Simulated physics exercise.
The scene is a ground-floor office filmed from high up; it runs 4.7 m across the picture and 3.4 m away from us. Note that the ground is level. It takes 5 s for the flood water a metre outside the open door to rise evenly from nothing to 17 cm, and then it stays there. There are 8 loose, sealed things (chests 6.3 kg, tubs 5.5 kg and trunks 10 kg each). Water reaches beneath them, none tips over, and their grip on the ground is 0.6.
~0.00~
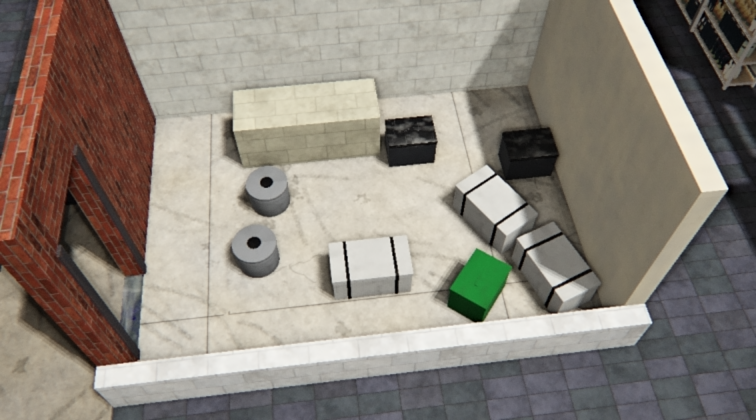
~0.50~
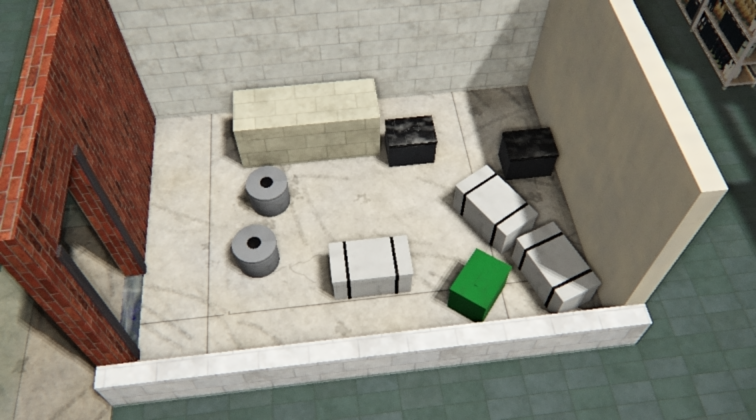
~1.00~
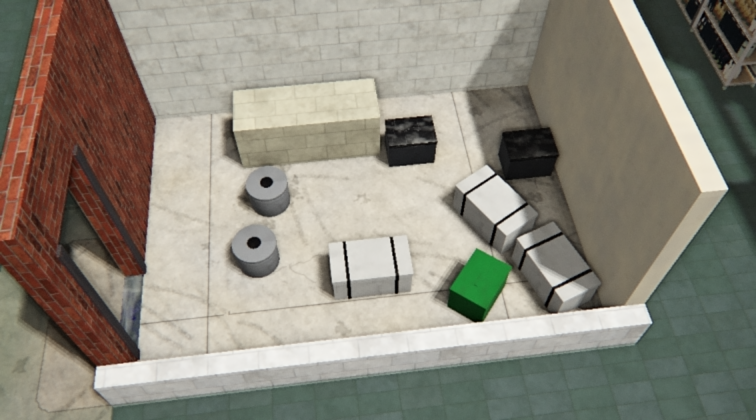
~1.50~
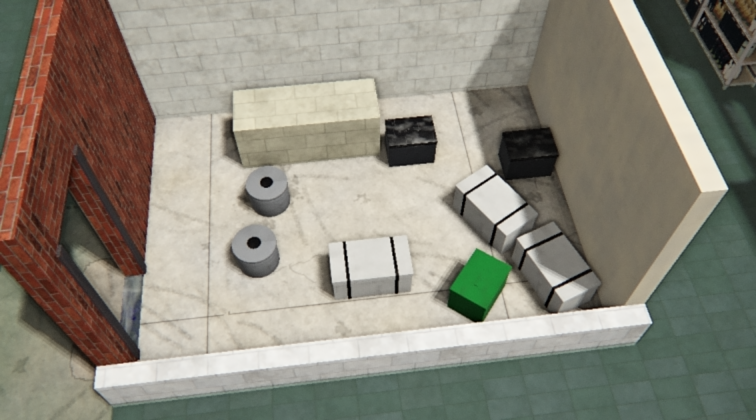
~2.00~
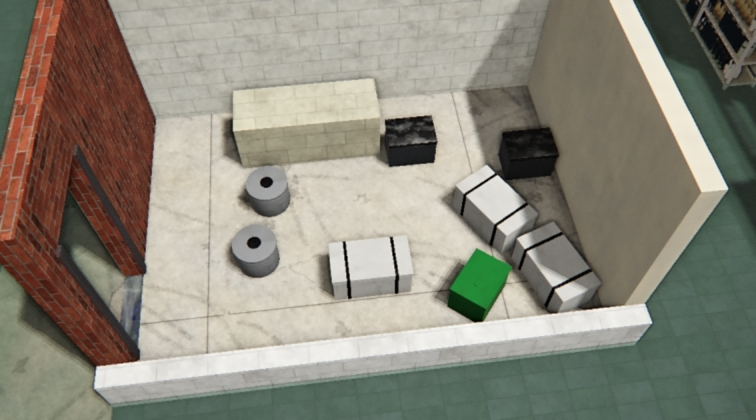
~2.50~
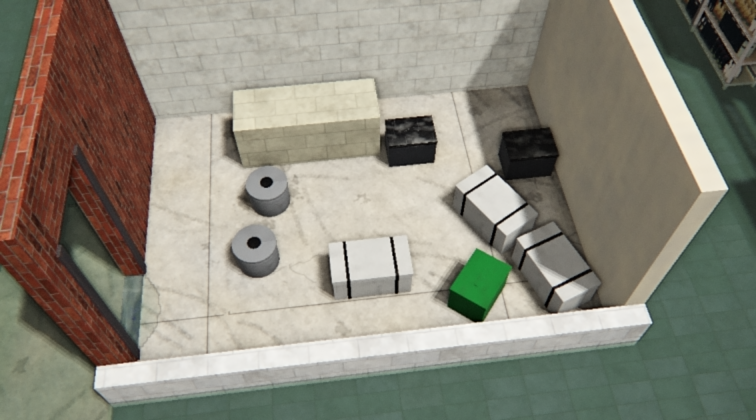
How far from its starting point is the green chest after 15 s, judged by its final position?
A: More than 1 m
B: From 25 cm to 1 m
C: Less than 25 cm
(A) More than 1 m.
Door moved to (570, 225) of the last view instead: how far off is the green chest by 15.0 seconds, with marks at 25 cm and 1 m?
With that change, the green chest is swept well off.
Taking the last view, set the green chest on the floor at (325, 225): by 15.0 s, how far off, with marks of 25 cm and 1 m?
I'd say it goes a long distance.
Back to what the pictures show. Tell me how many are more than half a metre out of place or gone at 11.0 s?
7 of them.
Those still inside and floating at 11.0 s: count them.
Tally: 8 of them.
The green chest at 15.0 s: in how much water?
10 cm or so.
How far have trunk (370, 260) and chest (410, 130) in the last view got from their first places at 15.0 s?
First 150 cm, then 60 cm.
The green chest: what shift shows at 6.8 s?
Shift: About 20 cm.
After 3.5 s the green chest is near (481, 278), 0.0 m from its start, aground; 0 afloat.
After 6.8 s the green chest is near (498, 269), 0.2 m from its start, aground; 0 afloat.
After 11.0 s the green chest is near (524, 221), 0.8 m from its start, afloat; 8 afloat.
After 15.0 s the green chest is near (481, 144), 1.6 m from its start, afloat; 8 afloat.
